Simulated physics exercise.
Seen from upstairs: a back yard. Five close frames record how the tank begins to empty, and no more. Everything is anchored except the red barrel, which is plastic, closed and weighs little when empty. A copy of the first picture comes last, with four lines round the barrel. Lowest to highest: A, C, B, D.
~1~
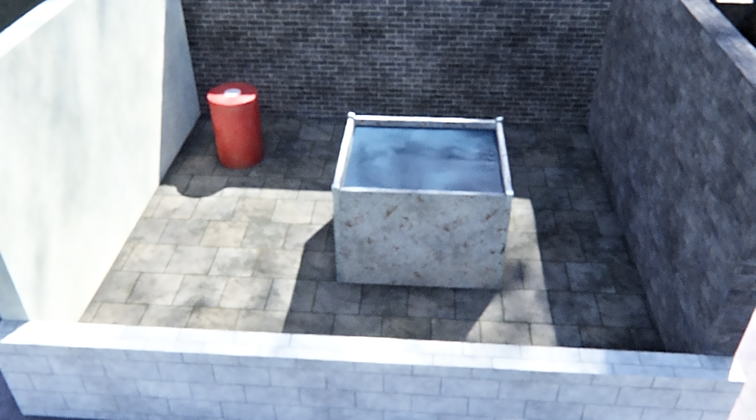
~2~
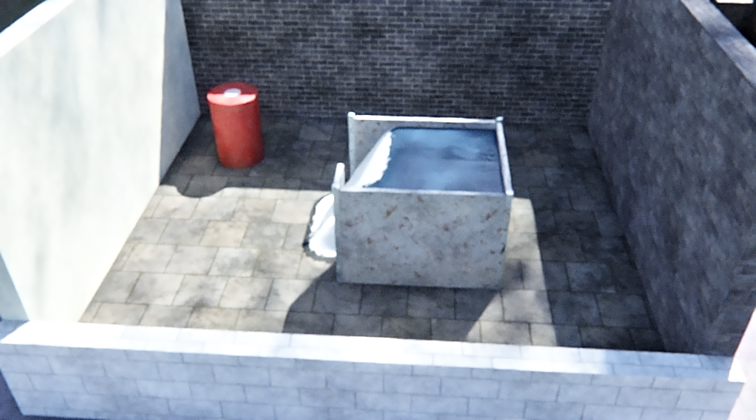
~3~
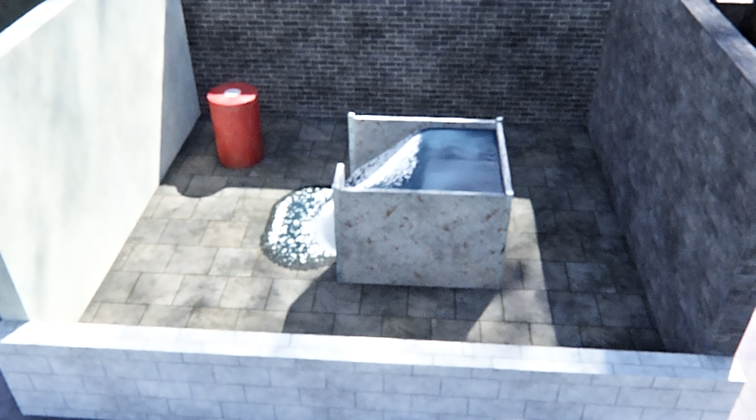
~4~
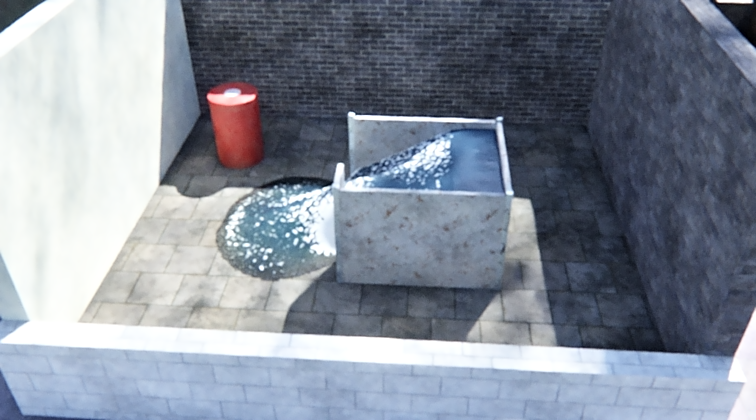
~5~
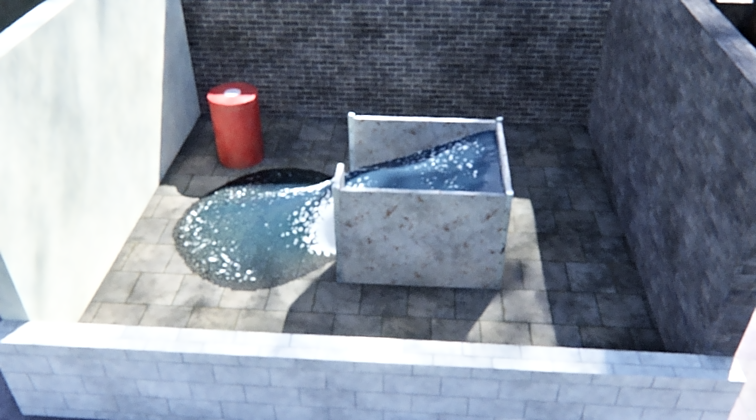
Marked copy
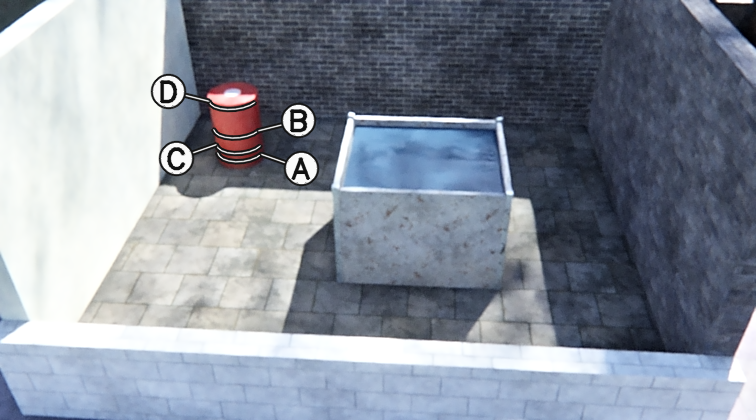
In this clip, a stone tank full of water stands in a walled, paved yard near a red barrel; its left side opens, and water pours out, spreading leftward across the paving in a widening, foam-flecked pool.
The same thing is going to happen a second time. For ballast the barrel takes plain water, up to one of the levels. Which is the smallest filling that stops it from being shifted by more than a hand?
Take B.
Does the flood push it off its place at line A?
Yes, it does.
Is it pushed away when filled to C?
Yes, it does.
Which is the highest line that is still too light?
The answer is C.
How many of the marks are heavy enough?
Two of the four.
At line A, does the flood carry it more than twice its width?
Yes, clearly.
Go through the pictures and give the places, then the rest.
Lid of the red barrel at (233, 93); tank full, its middle at (423, 160), in the first picture.
In the second picture, 2 % of the ground under water, its edge towards the barrel at (327, 199).
In the third picture, 5 % of the ground under water, its edge towards the barrel at (302, 191).
In the fourth picture, 9 % of the ground under water, its edge towards the barrel at (270, 186).
Lid of the red barrel at (233, 93); 13 % of the ground under water, its edge towards the barrel at (264, 174), in the fifth picture.
In white, A at (235, 161); B at (232, 138); C at (234, 153); D at (227, 109); from the bottom up A, C, B, D.
For line A, it is pushed about 4 times its own width away.
For line B, it shifts by a finger or two and stays.
For line C, it is pushed about twice its own width away.
For line D, it does not move.
